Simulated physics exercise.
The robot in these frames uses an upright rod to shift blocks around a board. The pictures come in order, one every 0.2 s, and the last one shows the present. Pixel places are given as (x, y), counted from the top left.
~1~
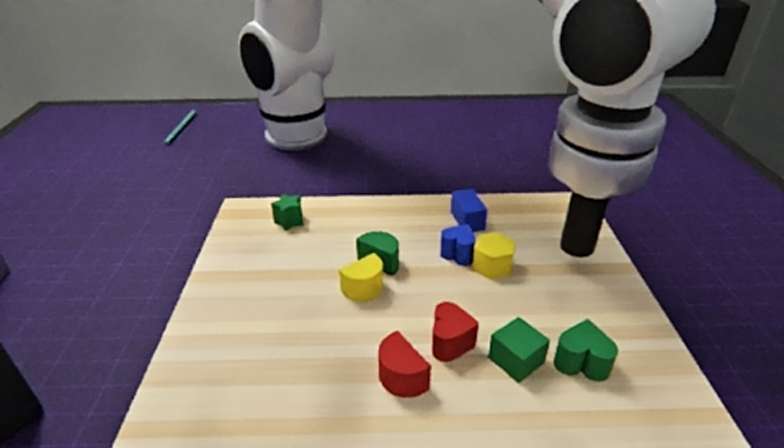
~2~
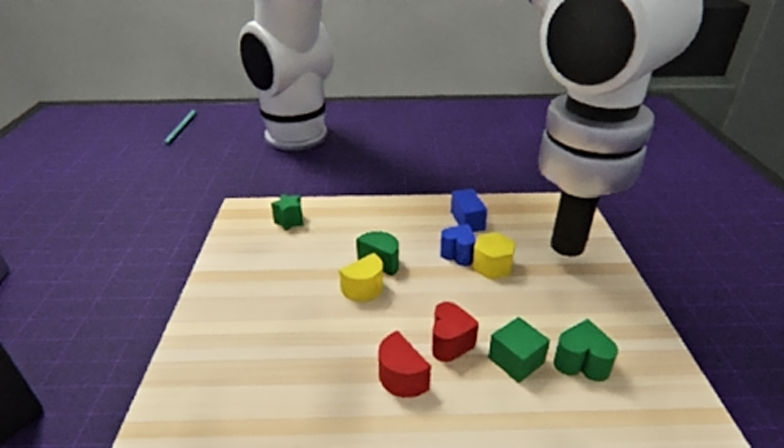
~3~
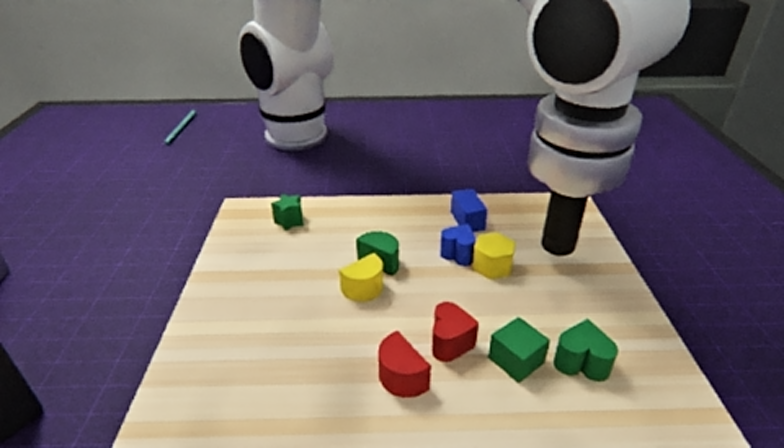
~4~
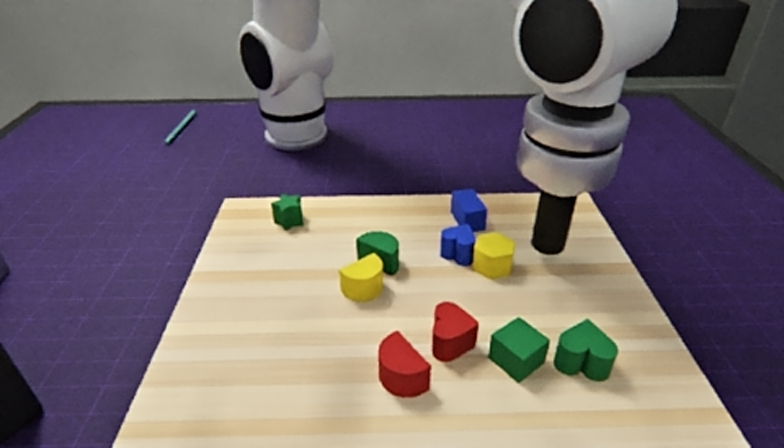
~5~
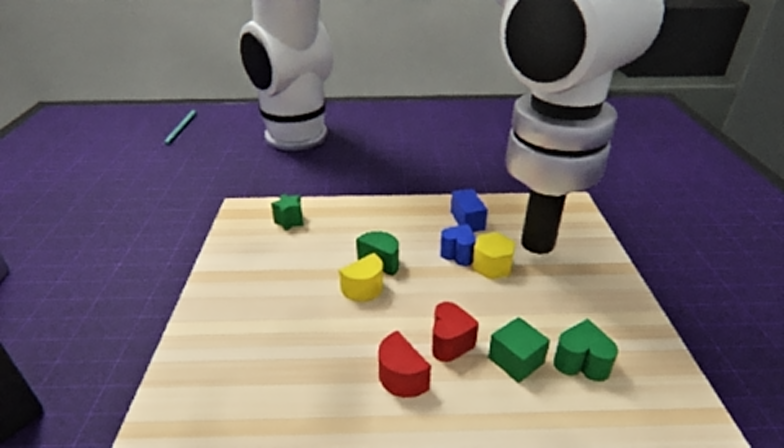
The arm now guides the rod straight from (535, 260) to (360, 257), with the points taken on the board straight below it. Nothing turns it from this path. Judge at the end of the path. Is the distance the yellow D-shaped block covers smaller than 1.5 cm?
Going by the path, yes.
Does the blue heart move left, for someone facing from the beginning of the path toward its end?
That would be a no.
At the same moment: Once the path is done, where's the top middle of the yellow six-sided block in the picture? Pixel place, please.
The top centre is at (434, 260).
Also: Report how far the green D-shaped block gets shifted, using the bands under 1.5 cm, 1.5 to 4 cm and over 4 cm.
That block covers upwards of 4 cm.
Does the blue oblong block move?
No, that is not what happens.
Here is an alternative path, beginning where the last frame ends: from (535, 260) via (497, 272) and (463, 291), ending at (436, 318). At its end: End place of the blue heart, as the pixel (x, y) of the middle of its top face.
Answer: (439, 234).
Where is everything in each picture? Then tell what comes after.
In the first picture, rod tip (577, 248); block tops, yellow D-shaped block (364, 267); green D-shaped block (381, 240); blue heart (460, 234); blue oblong block (470, 200); yellow six-sided block (495, 244).
In the second picture, rod (567, 247); blocks unchanged.
In the third picture, rod (558, 247); blocks unchanged.
In the fourth picture, rod (548, 246); blocks unchanged.
In the fifth picture, rod (538, 245); yellow D-shaped block (364, 267); green D-shaped block (381, 240); blue heart (460, 234); blue oblong block (470, 200); yellow six-sided block (495, 244).
The first path, step by step. One third of the way, rod (478, 244); blue heart (438, 234), turned 65° clockwise; yellow six-sided block (456, 254), turned 55° anticlockwise.
Two thirds of the way, rod (418, 243); green D-shaped block (353, 241), turned 25° anticlockwise; blue heart (385, 229), turned 85° clockwise; yellow six-sided block (434, 260), turned 110° anticlockwise.
At the end, rod (360, 242); yellow D-shaped block in place; green D-shaped block (323, 242), turned 40° anticlockwise; blue heart (348, 219), turned 180° clockwise; blue oblong block in place; yellow six-sided block (434, 260), turned 110° anticlockwise.
